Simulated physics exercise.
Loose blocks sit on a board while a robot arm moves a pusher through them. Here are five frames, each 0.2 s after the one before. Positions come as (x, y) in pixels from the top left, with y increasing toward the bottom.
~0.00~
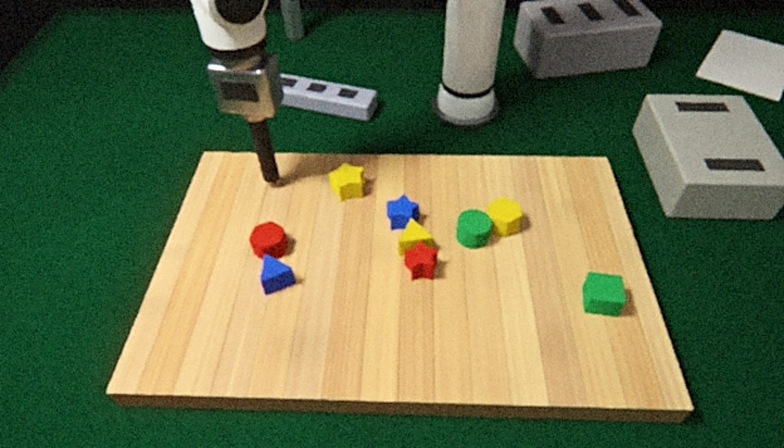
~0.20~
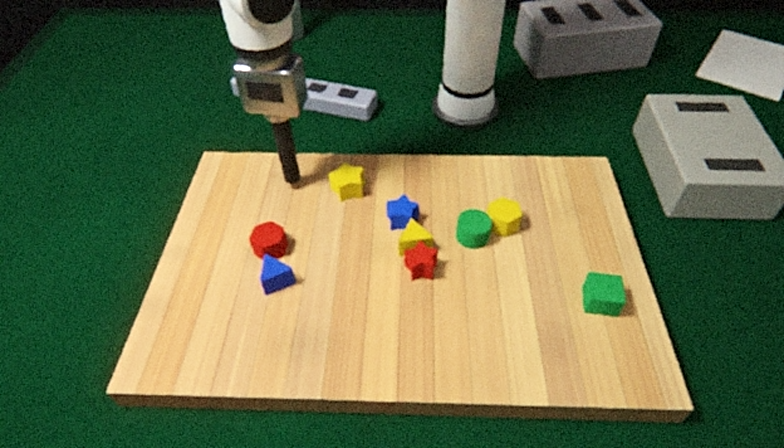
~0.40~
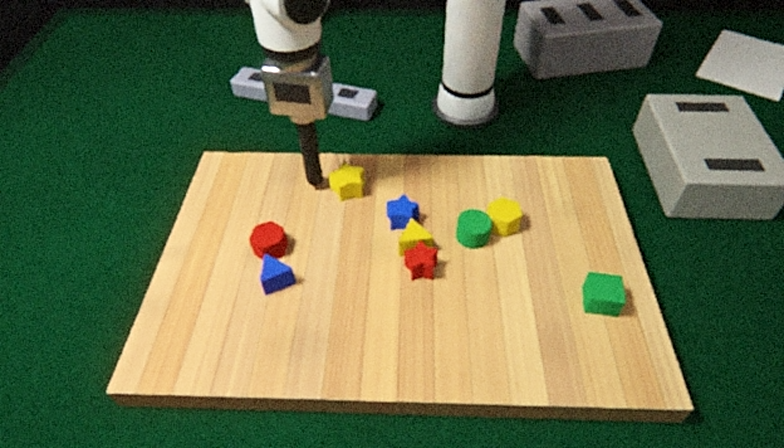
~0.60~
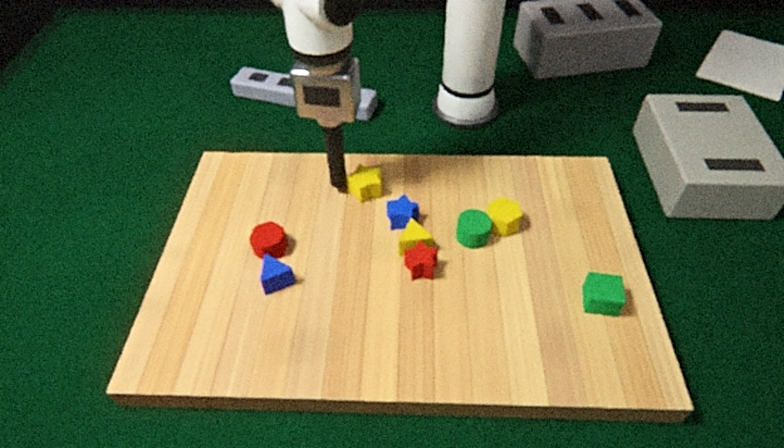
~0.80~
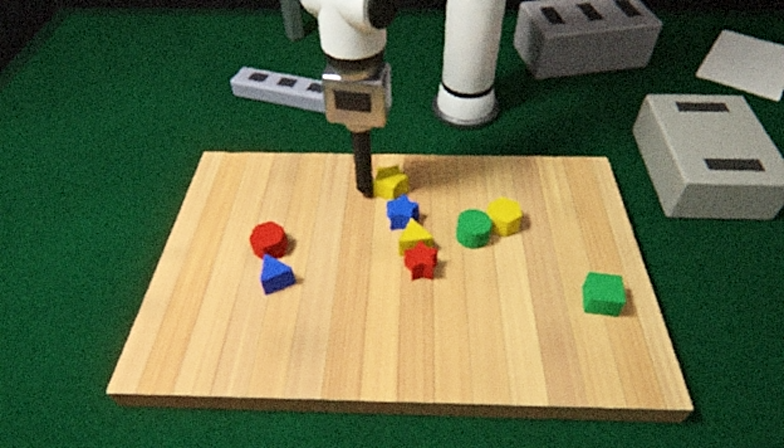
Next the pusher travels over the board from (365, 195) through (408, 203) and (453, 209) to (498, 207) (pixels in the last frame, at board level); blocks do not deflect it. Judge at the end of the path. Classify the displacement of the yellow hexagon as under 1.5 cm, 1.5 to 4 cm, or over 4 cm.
Less than 1.5 cm.
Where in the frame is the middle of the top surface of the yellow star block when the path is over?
When the path ends, it will be at (417, 172).
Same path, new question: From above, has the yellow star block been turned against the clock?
I believe so.
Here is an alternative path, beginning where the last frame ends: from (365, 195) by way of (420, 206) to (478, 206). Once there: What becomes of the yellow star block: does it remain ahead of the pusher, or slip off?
As far as I can tell, the yellow star block has dropped away to the side or behind.
The first path, step by step. One third of the way, pusher at (408, 196); yellow star block at (414, 173), turned 80° anticlockwise.
Two thirds of the way, pusher at (455, 202); yellow star block at (417, 172), turned 90° anticlockwise.
At the end, pusher at (499, 201); yellow star block at (417, 172), turned 90° anticlockwise; blue star block in place; yellow hexagon at (507, 210).
